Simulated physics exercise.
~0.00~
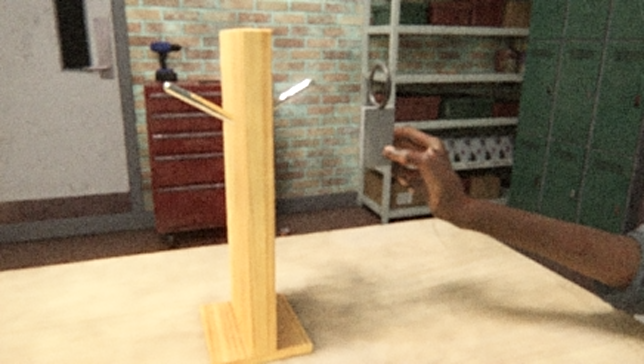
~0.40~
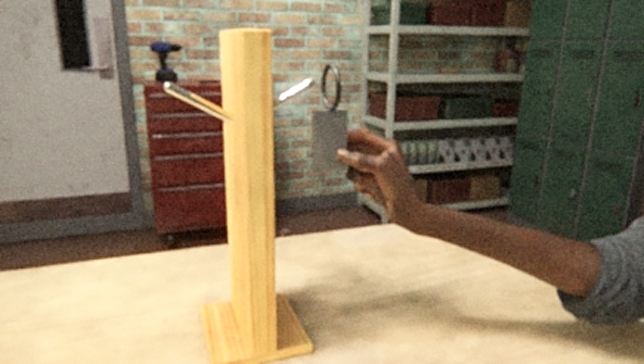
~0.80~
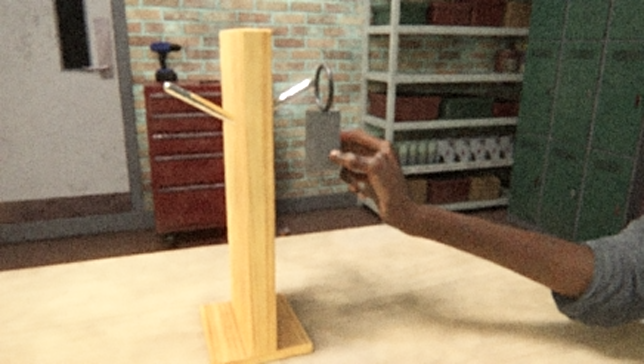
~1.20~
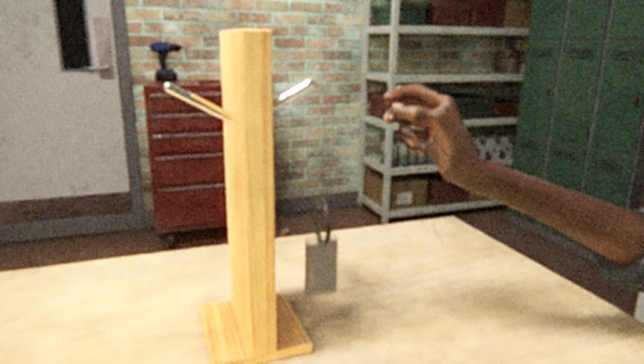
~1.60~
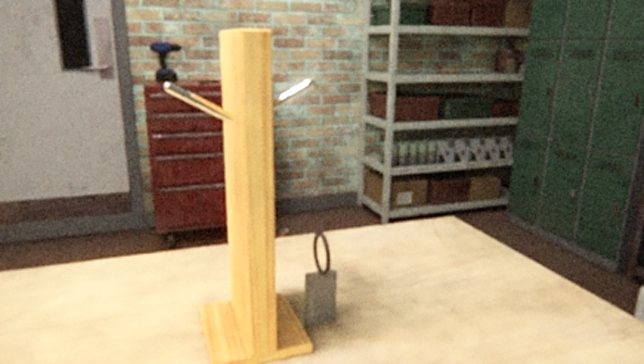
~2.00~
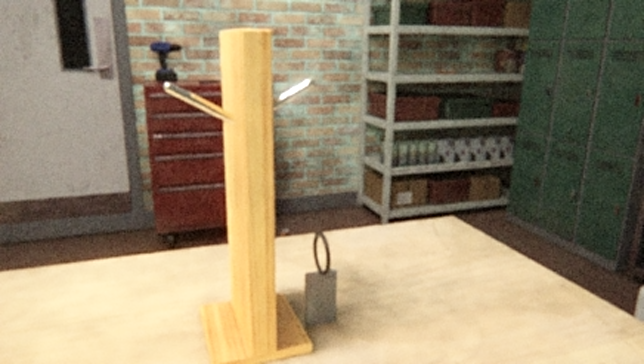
A hand moves a grey tag left to a peg and releases it, but it falls.
